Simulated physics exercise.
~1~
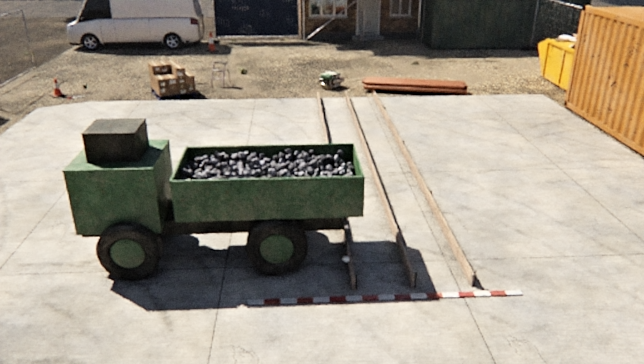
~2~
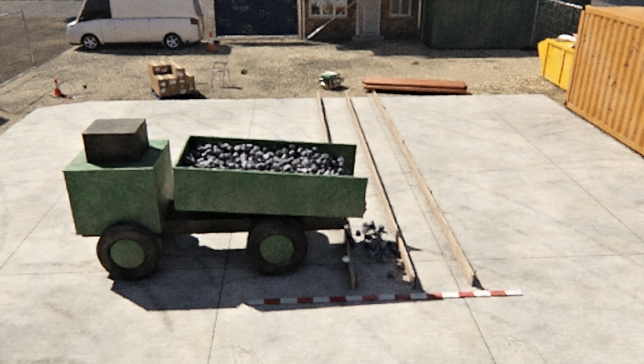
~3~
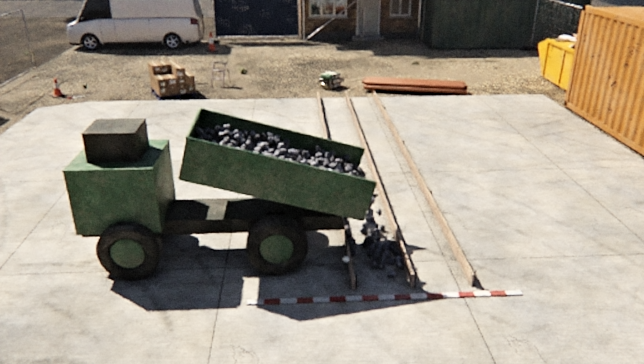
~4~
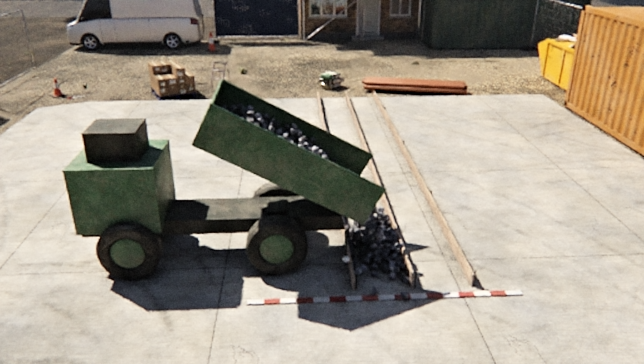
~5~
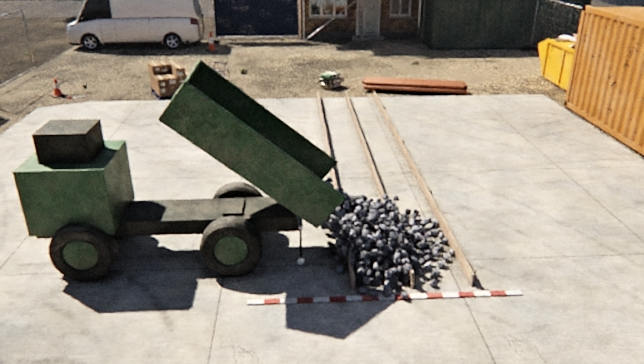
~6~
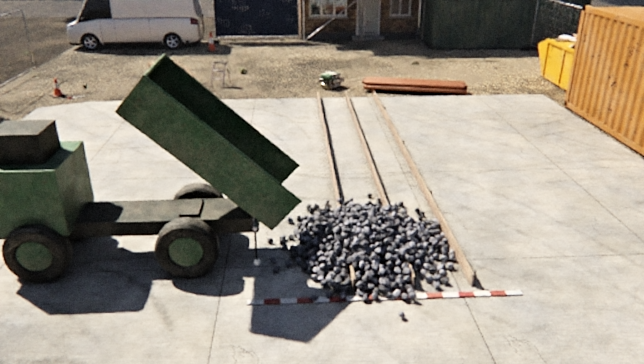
A green tipper truck raising its body and pouring dark stones across wooden boards, then pulling left, leaving a spread heap.
